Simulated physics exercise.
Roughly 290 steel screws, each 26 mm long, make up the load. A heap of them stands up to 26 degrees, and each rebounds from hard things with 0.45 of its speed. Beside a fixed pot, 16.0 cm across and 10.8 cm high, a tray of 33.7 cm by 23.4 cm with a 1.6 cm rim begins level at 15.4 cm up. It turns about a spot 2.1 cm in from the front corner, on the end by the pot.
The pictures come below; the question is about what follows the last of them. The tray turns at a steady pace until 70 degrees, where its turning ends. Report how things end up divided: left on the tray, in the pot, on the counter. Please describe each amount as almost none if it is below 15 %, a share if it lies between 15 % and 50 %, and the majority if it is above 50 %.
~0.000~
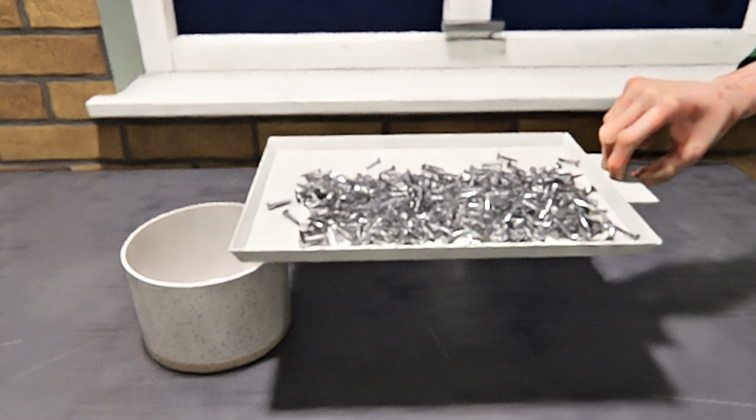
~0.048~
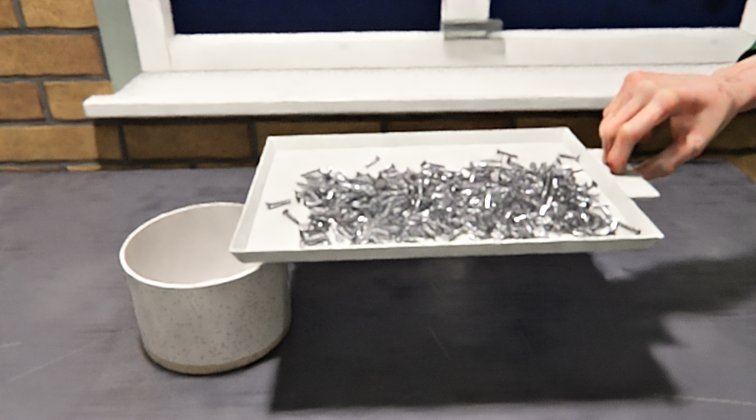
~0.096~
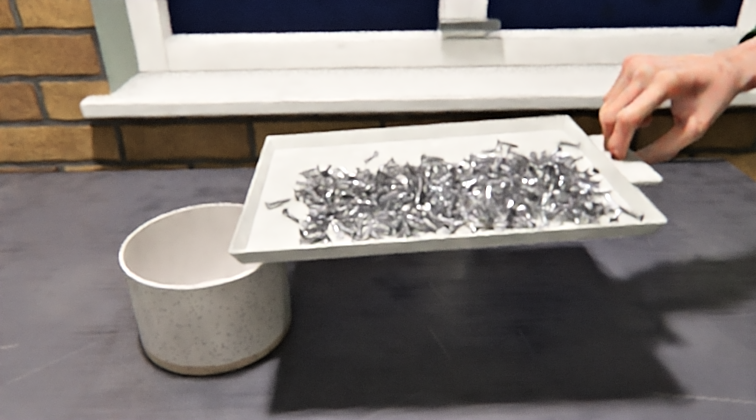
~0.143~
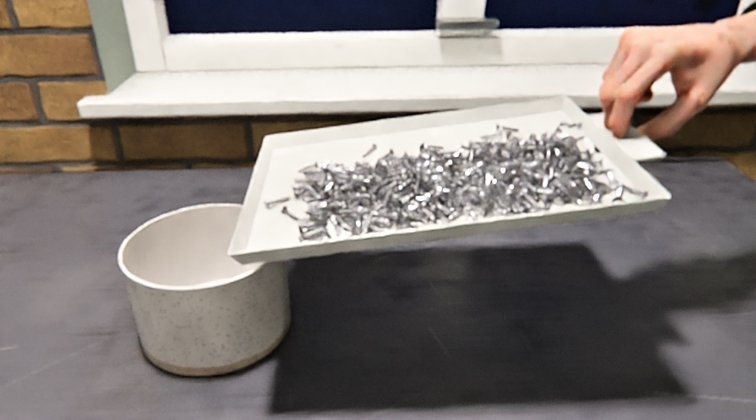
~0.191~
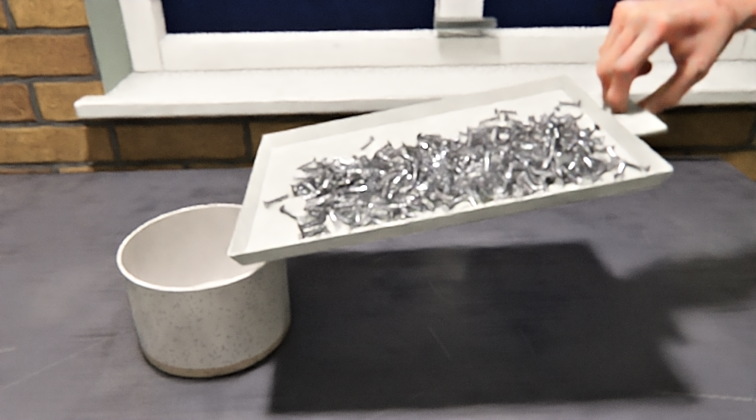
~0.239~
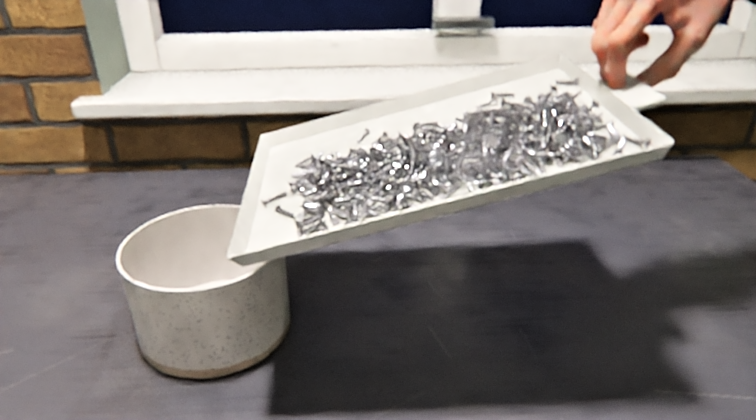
Left on the tray: The amount should be small, pot: The amount should be over half, counter: The amount should be moderate.
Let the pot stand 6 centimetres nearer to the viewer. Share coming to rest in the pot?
Result after the change: About 75 in a hundred.
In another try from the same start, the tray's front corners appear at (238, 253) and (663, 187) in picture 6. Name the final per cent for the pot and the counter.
In the pot: 5 per cent; on the counter: 95 per cent.
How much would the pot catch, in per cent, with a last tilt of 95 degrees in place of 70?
That would be around 65 percent.
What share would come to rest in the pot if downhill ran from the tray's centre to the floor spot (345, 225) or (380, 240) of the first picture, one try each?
I'd put it at roughly 5 per cent for the first tilt and roughly 0 per cent for the second.
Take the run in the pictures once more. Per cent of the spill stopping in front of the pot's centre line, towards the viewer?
Estimate: Close to 100 per cent of the pieces.
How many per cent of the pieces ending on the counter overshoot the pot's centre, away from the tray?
Estimate: Roughly 90 per cent of the pieces.
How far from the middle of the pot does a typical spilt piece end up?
Distance: Around 14 cm.
Then, at 0.57 s, tilt 42 degrees; the tray holds 100 %, the pot 0 %.
After 0.79 s, tilt 60 degrees; the tray holds 80 %, the pot 5 %.
Then, at 1.12 s, tilt 70 degrees; the tray holds 5 %, the pot 55 %.
At rest (2.2 s), tray 0 %, pot 60 %, counter 35 %.
